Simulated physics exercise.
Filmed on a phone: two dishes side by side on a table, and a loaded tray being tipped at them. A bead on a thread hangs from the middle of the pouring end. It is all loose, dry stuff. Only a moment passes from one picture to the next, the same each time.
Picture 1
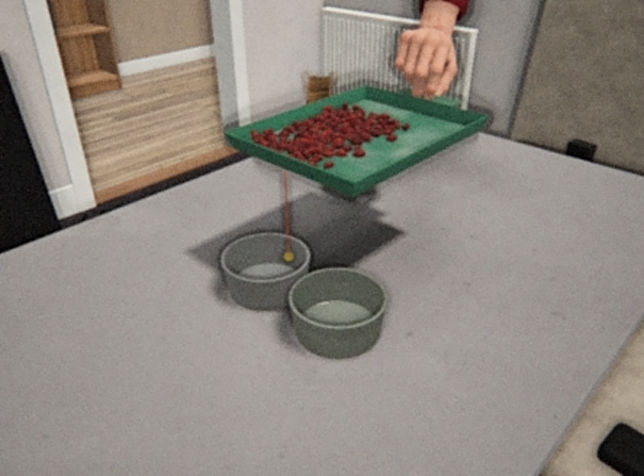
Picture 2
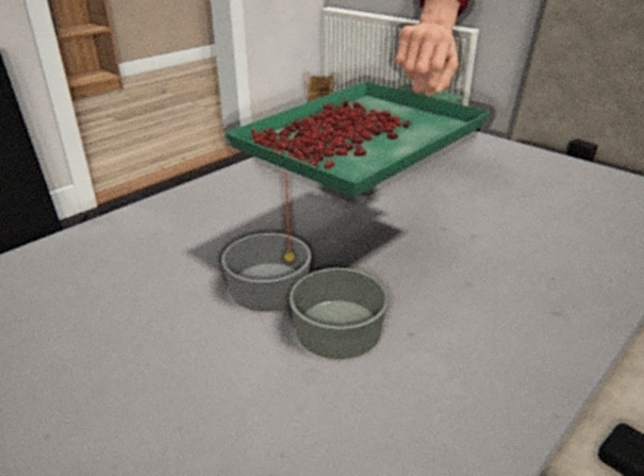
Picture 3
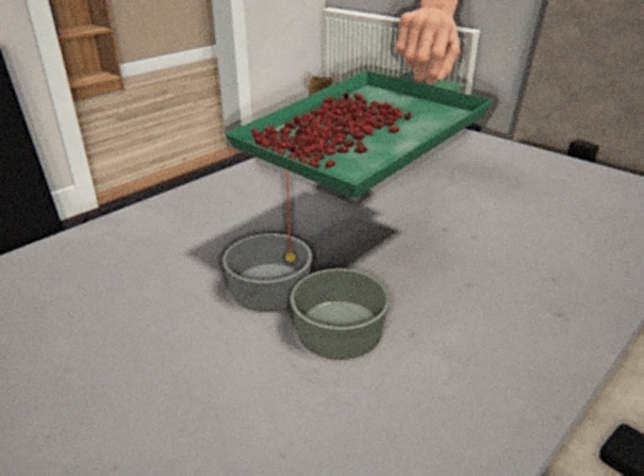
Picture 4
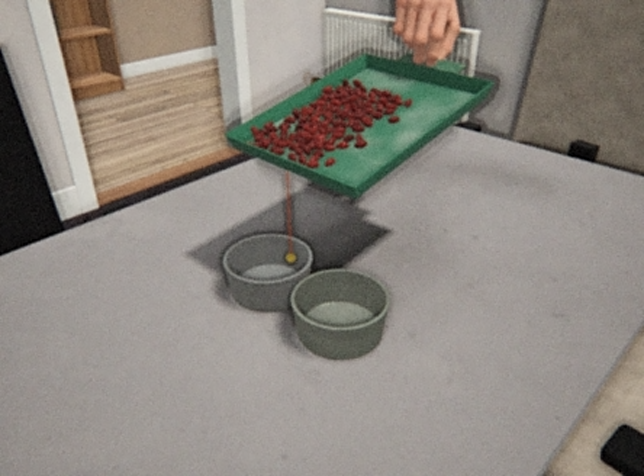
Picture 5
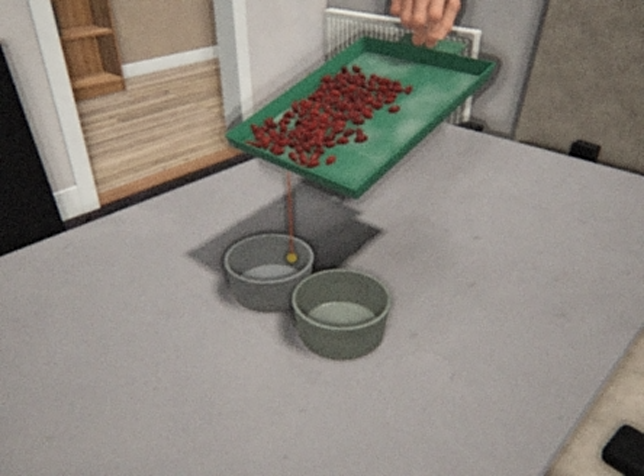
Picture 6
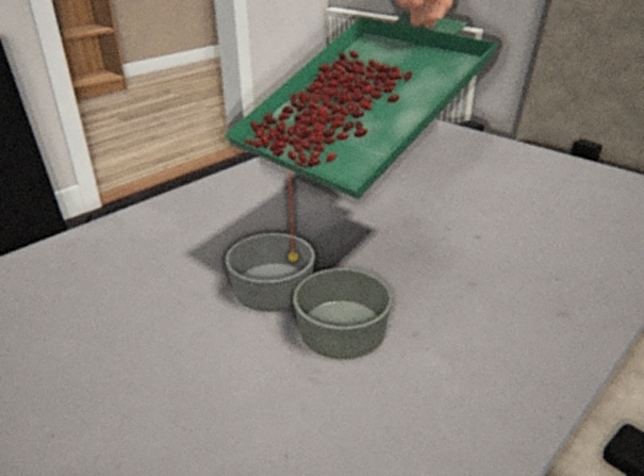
A hand raises the far end of a green tray of red beans above two dishes.
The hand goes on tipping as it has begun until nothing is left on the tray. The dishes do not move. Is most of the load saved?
In the dishes lies under half of it.
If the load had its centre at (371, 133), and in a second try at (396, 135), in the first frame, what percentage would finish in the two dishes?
Roughly 20 per cent, and 30 per cent.
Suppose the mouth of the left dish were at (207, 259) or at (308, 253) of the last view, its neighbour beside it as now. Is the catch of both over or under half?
At the first place the larger part, at the second less than half.
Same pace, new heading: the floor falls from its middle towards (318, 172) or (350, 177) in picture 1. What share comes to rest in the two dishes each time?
In turn 50 and 90 in a hundred.
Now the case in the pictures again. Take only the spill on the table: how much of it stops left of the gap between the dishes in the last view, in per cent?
Roughly 90 in a hundred.
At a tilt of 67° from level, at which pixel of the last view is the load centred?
Roughly at (285, 132).
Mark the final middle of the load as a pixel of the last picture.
Close to (233, 343).
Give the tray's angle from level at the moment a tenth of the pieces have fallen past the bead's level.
At some 95 degrees.
Just after the last frame, tray tipped steeply; almost all on the tray; just a few in the air.
A moment on, tray tipped past a quarter turn; roughly a quarter on the tray; about a tenth in the right dish; just a few in the left dish; roughly a quarter outside both; roughly half in the air.
Further on, tray tipped past a quarter turn; roughly a quarter in the right dish; about a tenth in the left dish; the larger part outside both.
When it is over, tray tipped past a quarter turn; roughly a quarter in the right dish; about a tenth in the left dish; the larger part outside both.
